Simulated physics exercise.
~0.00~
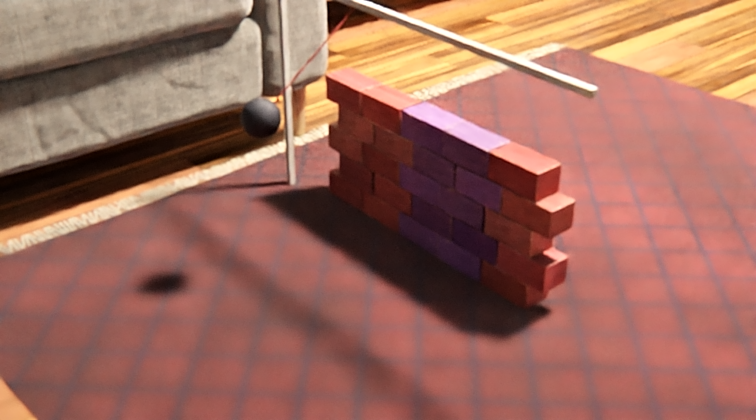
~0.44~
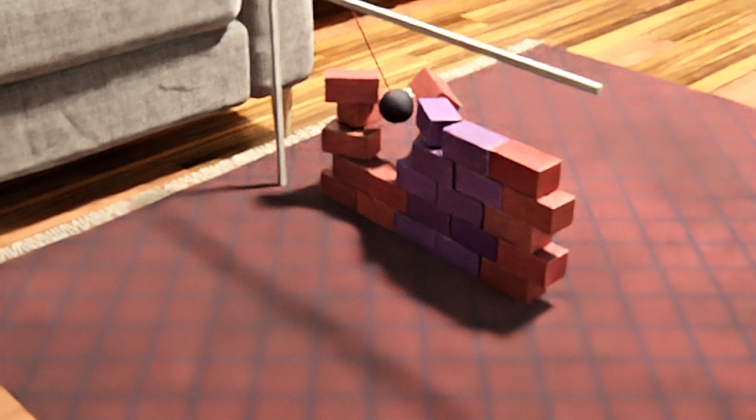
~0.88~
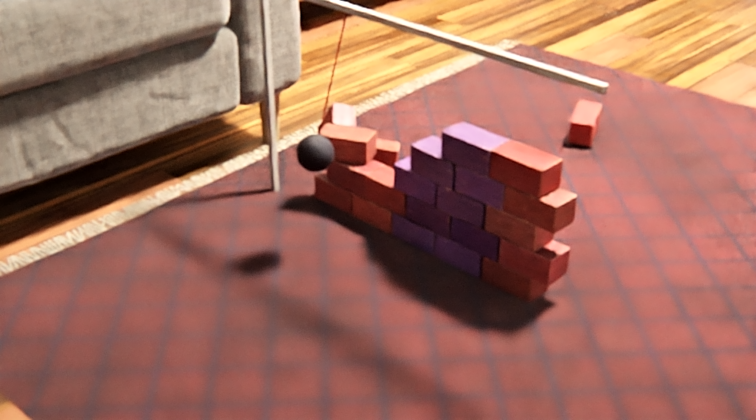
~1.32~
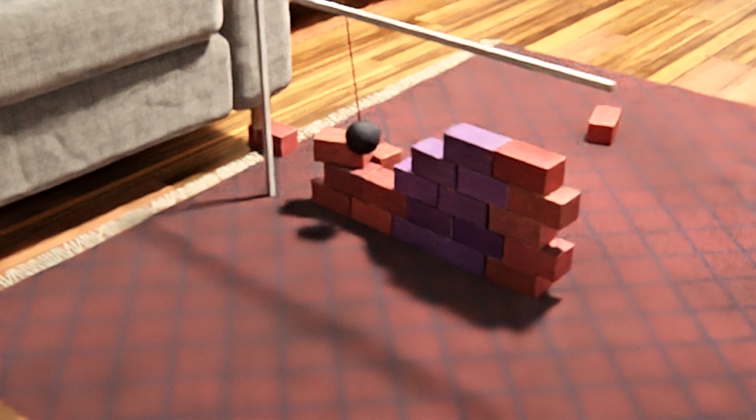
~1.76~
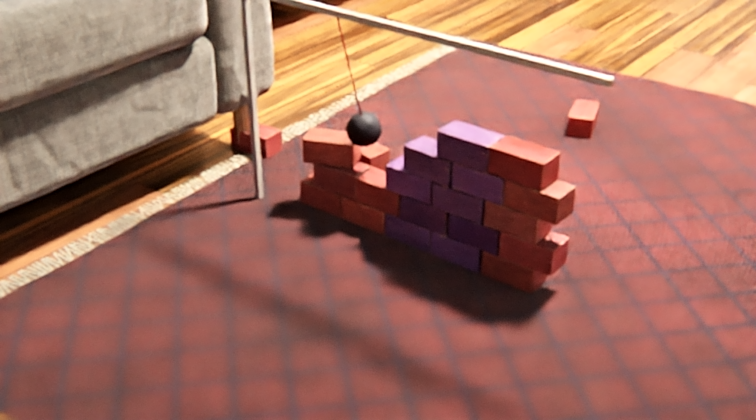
In this clip, a dark ball hanging on a line swings into a wall of red and purple blocks, knocking several from its upper left part onto the floor. The ball swings back and forth over the gap, while the right side stays standing.
